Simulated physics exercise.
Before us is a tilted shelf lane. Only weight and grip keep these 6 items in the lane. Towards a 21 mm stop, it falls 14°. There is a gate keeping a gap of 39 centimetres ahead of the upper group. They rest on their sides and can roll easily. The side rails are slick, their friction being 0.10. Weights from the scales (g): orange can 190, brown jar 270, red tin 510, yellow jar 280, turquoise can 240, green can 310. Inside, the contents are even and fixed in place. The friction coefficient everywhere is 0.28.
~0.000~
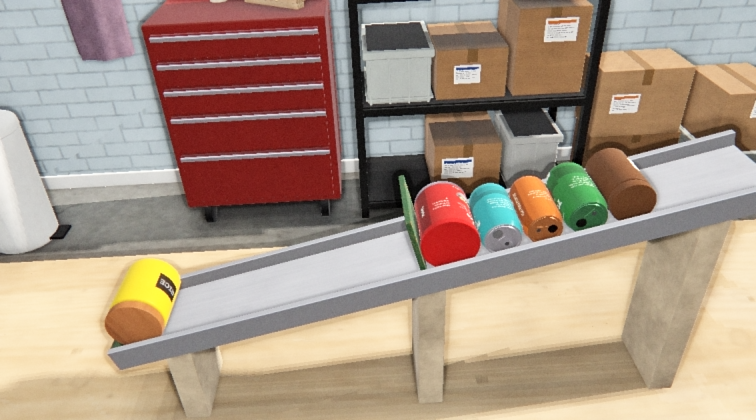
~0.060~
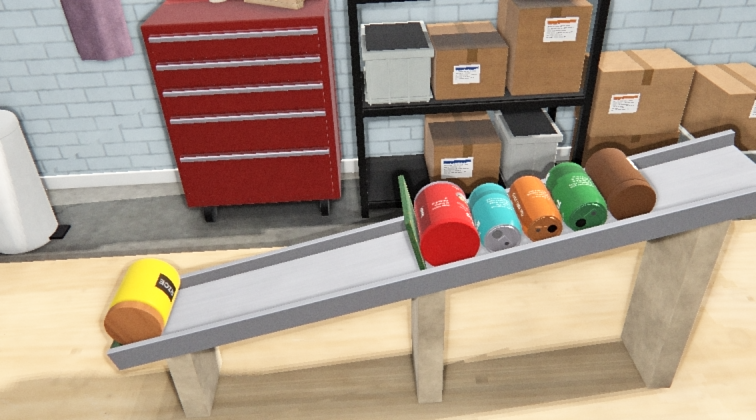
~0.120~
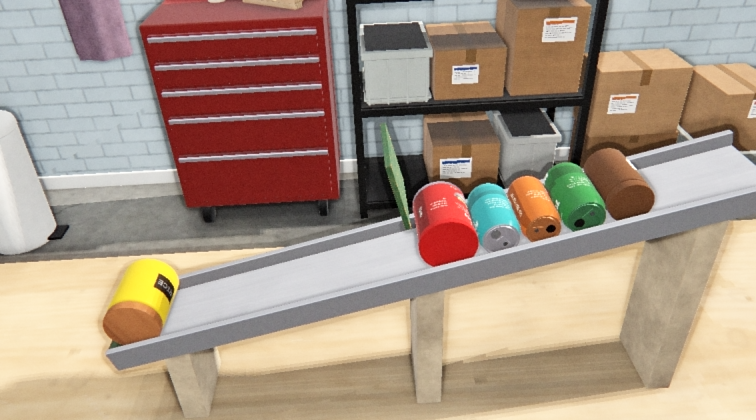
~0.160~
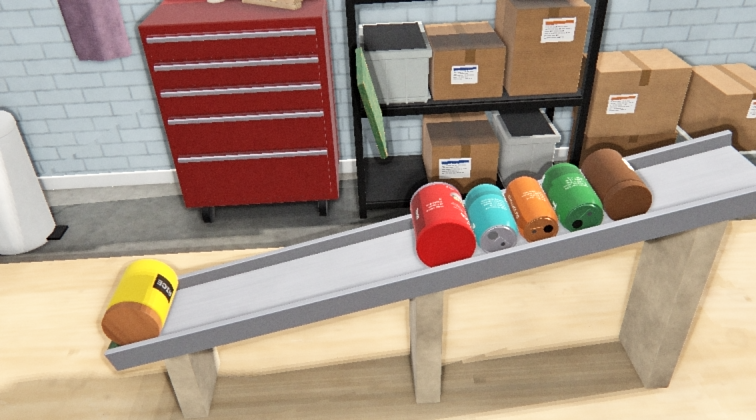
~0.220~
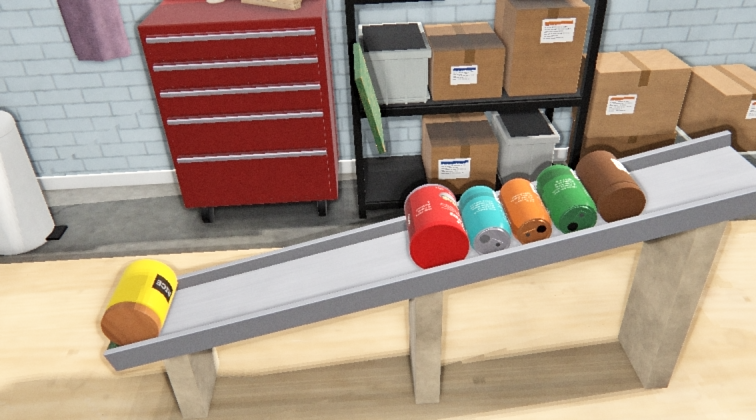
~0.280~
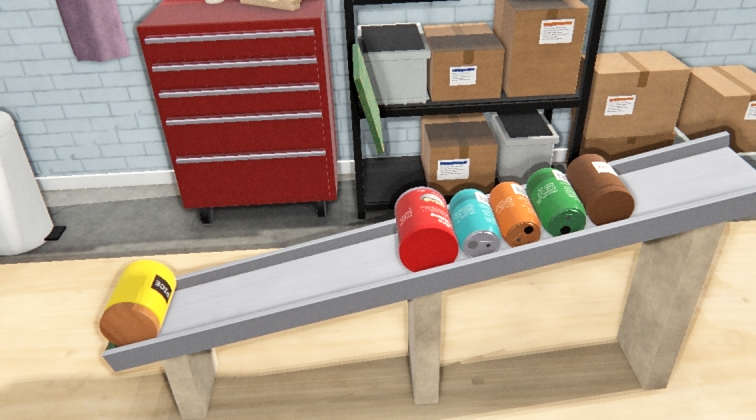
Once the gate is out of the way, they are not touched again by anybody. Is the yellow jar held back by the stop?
No, it goes over.
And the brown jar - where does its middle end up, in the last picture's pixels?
It finishes around (284, 271).
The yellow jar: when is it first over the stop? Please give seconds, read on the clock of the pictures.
It happens near 1.0 s.
After 0.68 s, leader 22 cm from the stop; yellow jar near (140, 303).
After 0.88 s, leader 7 cm from the stop; yellow jar near (128, 299); brown jar stopped.
At rest (1.6 s), over the stop, yellow jar; the other 5 in the lane.
